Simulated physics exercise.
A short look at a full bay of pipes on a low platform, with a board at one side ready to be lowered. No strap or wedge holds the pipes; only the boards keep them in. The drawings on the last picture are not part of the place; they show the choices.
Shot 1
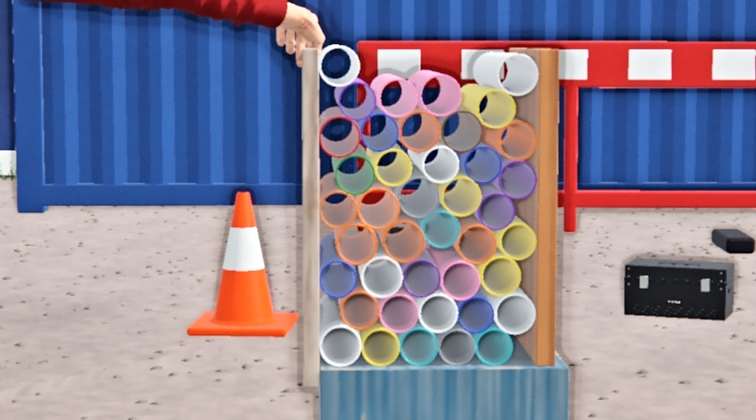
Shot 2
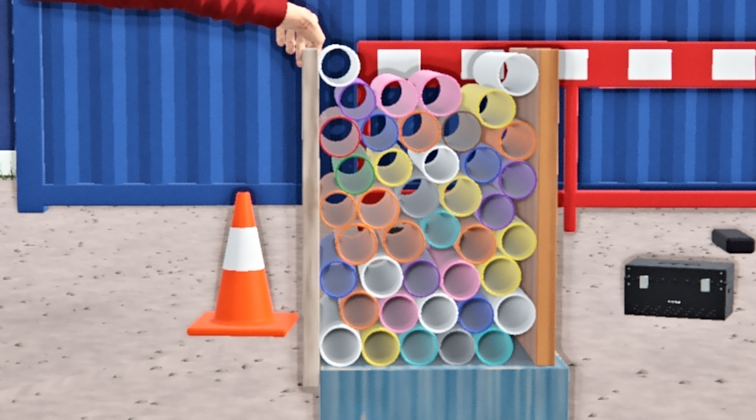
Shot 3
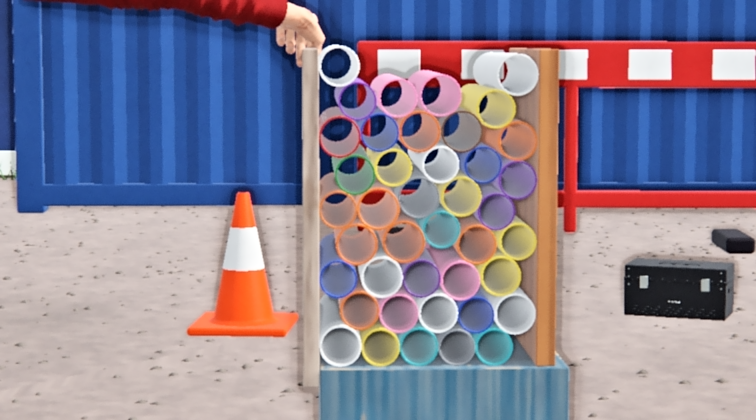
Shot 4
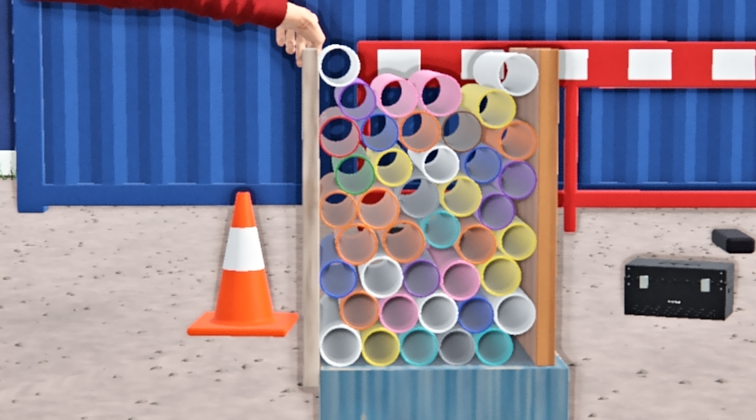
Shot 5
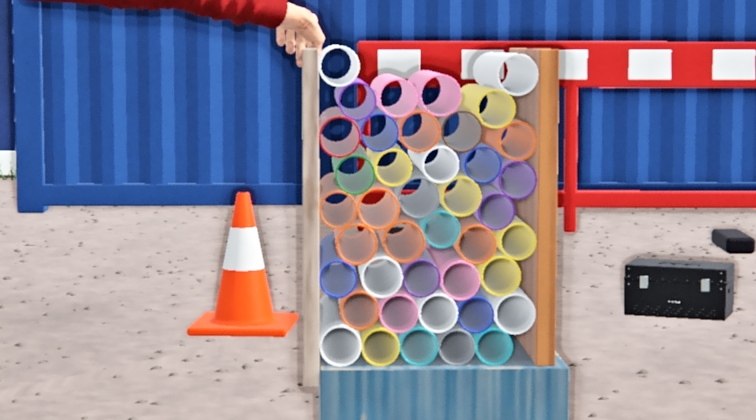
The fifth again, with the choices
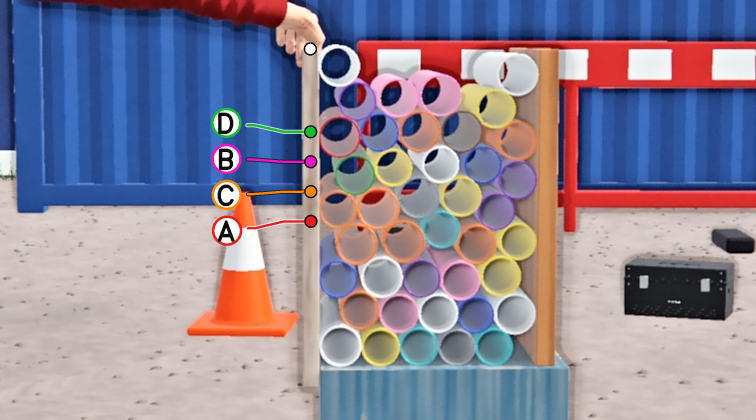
The clip opens on colourful pipes stacked between upright boards on a low blue platform, with an orange cone to the left and a black case to the right. A red-sleeved arm rests its hand at the top of the left board, and nothing visibly moves throughout.
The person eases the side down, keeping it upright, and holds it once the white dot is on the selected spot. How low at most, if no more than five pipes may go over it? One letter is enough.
Down to A.
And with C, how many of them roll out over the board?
With C, three.
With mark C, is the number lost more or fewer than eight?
At C, fewer than eight.
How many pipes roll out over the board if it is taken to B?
It comes to one.
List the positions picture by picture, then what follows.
In the first picture, side board (310, 204); a white pipe (340, 346); a blue pipe (476, 315).
In the second picture, a blue pipe (476, 315); a white pipe (382, 277).
In the third picture, an orange pipe (477, 244); an orange pipe (378, 209).
In the fourth picture, a purple pipe (518, 180); a red pipe (340, 137).
In the fifth picture, a yellow pipe (496, 109); a white pipe (517, 75); side board (310, 204).
On the marked copy, A at (311, 221); B at (311, 162); C at (311, 192); D at (310, 132); the white dot at (310, 49).
Following A. Soon after the start, top of the board (319, 123).
Later, top of the board (319, 204).
In the end, top of the board (319, 221), three out over the board.
As for the rest, B one out over the board; C three out over the board; D one out over the board.
